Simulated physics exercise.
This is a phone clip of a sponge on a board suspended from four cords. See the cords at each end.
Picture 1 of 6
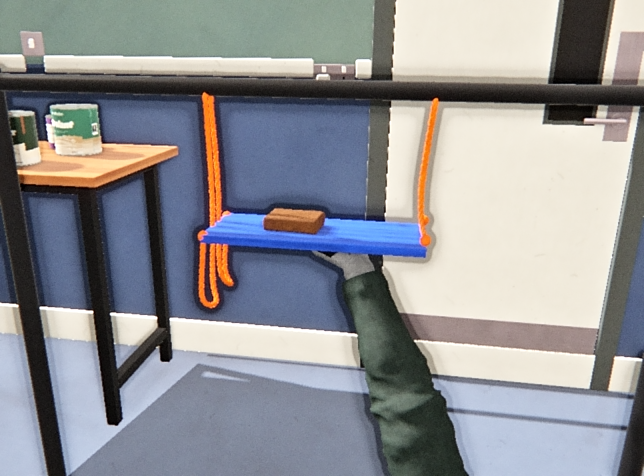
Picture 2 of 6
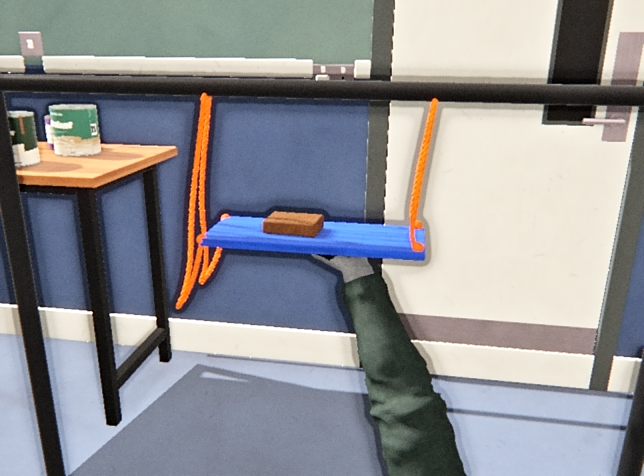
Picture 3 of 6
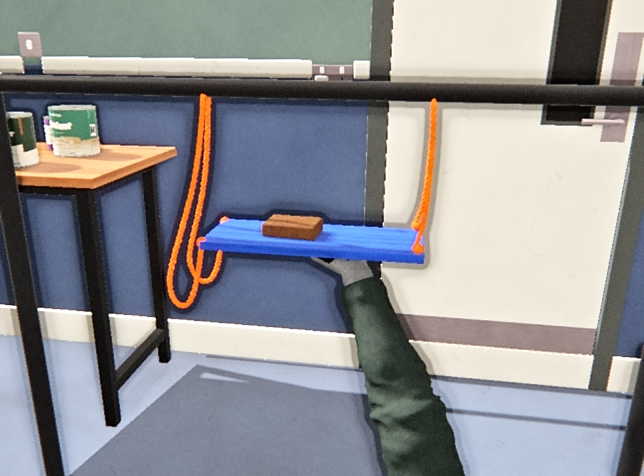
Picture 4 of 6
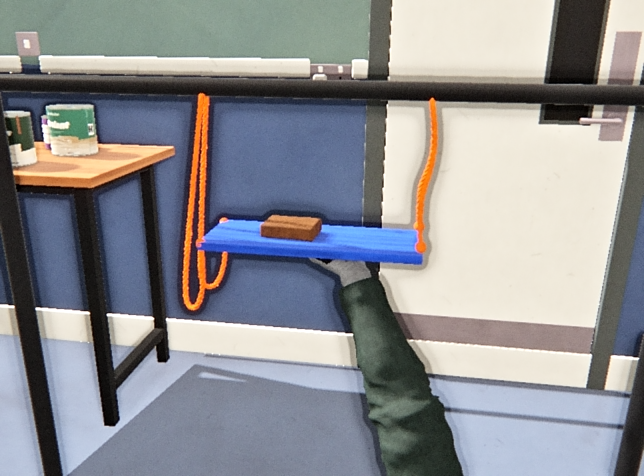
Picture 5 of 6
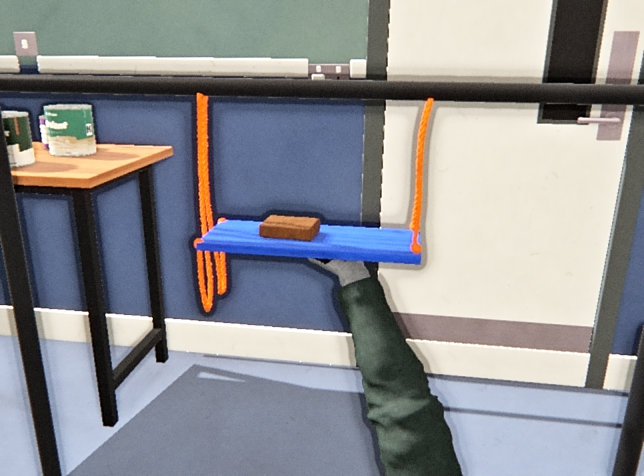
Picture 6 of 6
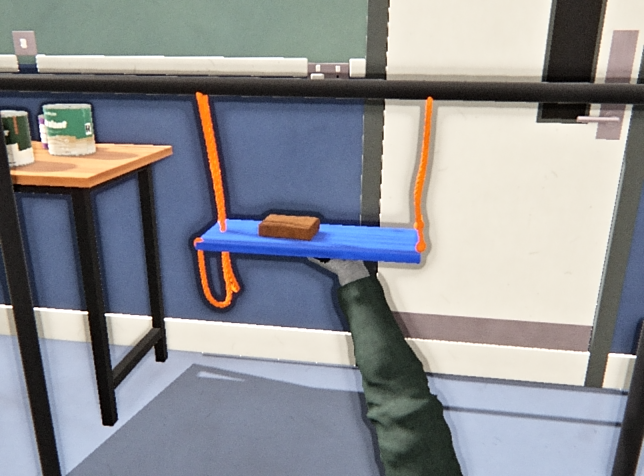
Orange cords sway and shift at the left end of a blue board hung from a dark rail, seen from the front in a room with a blue wall, green board and pale door. A brown block sits left of centre on the board, with cans on a wooden table at left. A dark-sleeved arm keeps its hand beneath the board, which barely moves, while the slack left loops swing and the right cords bend slightly.
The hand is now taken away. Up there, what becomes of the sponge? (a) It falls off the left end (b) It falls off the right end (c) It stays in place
Answer: A.
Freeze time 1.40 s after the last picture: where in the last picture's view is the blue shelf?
It is near pixel (335, 310).
Then, 0.78 s after the last picture, board tipped 37° down to the left; sponge on the floor.
Then, 1.40 s after the last picture, board tipped 48° down to the left; sponge on the floor.
At rest, board tipped 49° down to the left; sponge on the floor. The sponge slides off to the left.
